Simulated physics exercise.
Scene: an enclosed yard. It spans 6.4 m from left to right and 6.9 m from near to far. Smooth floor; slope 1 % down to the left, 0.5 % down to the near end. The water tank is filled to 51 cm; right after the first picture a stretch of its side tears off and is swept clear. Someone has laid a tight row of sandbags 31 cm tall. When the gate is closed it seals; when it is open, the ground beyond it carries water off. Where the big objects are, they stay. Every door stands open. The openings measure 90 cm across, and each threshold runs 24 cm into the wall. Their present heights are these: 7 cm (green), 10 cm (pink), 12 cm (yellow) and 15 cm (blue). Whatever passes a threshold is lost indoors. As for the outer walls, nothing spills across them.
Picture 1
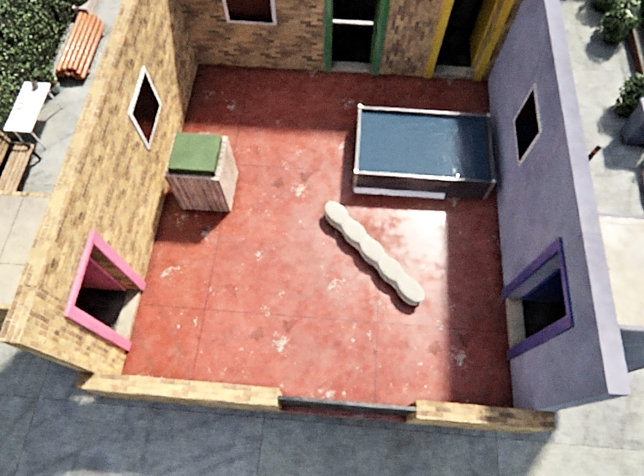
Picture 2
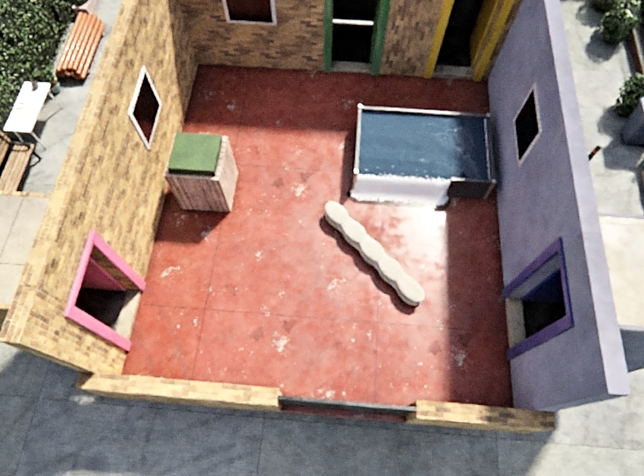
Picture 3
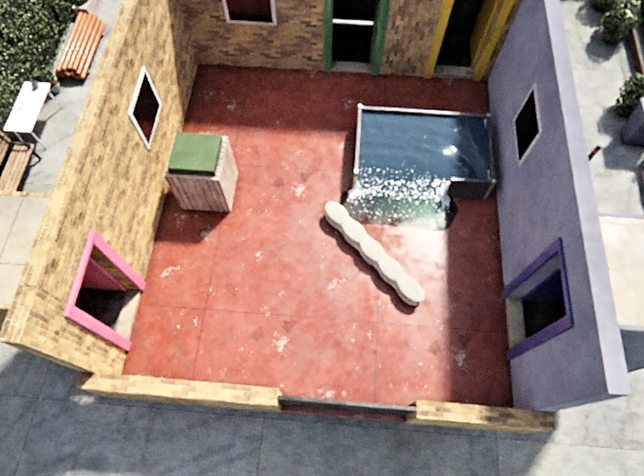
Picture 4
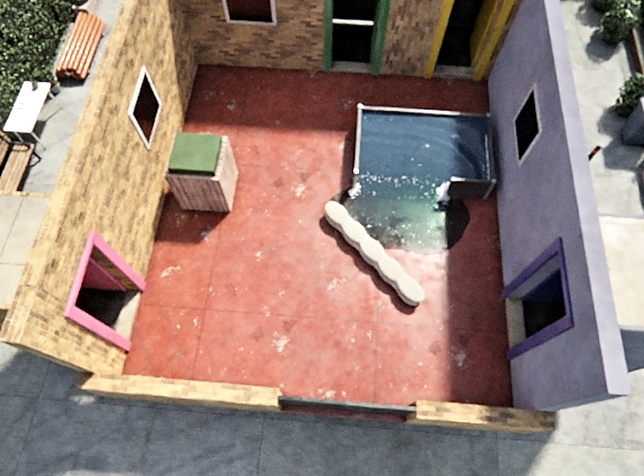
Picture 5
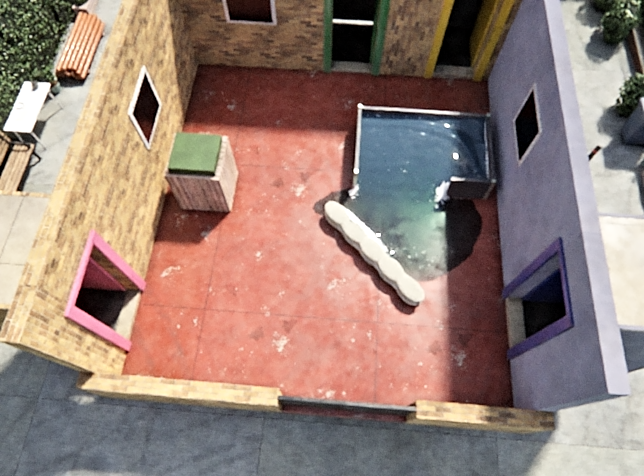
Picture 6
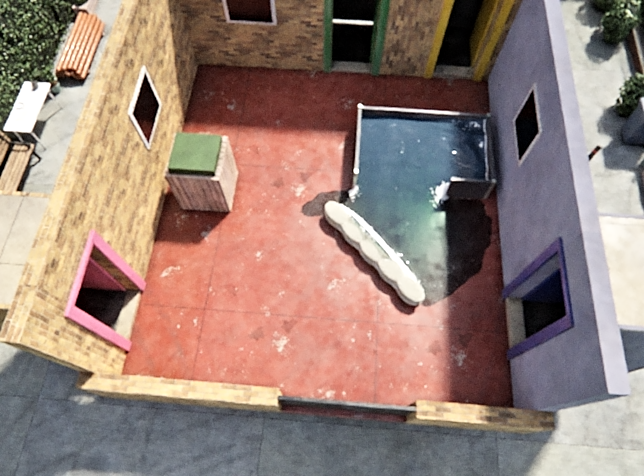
We see a walled yard with a red floor, where the near side of a full water tank breaks open and foaming water pours out, spreading forward against a pale wavy barrier and around its far end, darkening the floor.
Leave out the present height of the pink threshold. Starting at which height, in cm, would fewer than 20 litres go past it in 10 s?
Starting at roughly 9 cm.
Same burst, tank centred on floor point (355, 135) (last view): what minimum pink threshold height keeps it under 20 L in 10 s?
At least some 13.0 centimetres tall.
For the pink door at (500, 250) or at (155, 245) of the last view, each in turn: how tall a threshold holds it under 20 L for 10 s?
About 12.0 cm, then about 6.0 cm.
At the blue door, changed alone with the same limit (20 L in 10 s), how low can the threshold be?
Blue would need about 22 cm on its own.
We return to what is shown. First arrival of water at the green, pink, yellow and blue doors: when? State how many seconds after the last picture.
Reading them off: Green 6.5 s, then pink 4.5 s, then yellow 4.0 s, then blue 0.7 s.
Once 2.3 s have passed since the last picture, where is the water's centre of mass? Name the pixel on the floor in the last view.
Centre of mass: About (413, 234) px.
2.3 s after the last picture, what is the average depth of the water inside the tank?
The mean depth is roughly 16 cm.
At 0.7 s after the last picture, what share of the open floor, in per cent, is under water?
20 %.
Then, 0.7 s after the last picture water covers 20 % of the floor, deepest (40 cm) near (369, 239); it has not reached the pink door.
Then, 2.3 s after the last picture water covers 35 % of the floor, deepest (32 cm) near (509, 414); it has not reached the pink door.
Then, 9.3 s after the last picture water covers 80 % of the floor, deepest (11 cm) near (148, 268); 10 cm at the pink door, 10 litres in over its 10 cm threshold.
At the pink door as built, the water peaked near 14 cm, 4.7 s after the last picture.
With a threshold of 8 cm, 32 litres would have come in within the 10 s; with 10.5 cm, 6 litres. So under 20 litres takes about 9 cm.
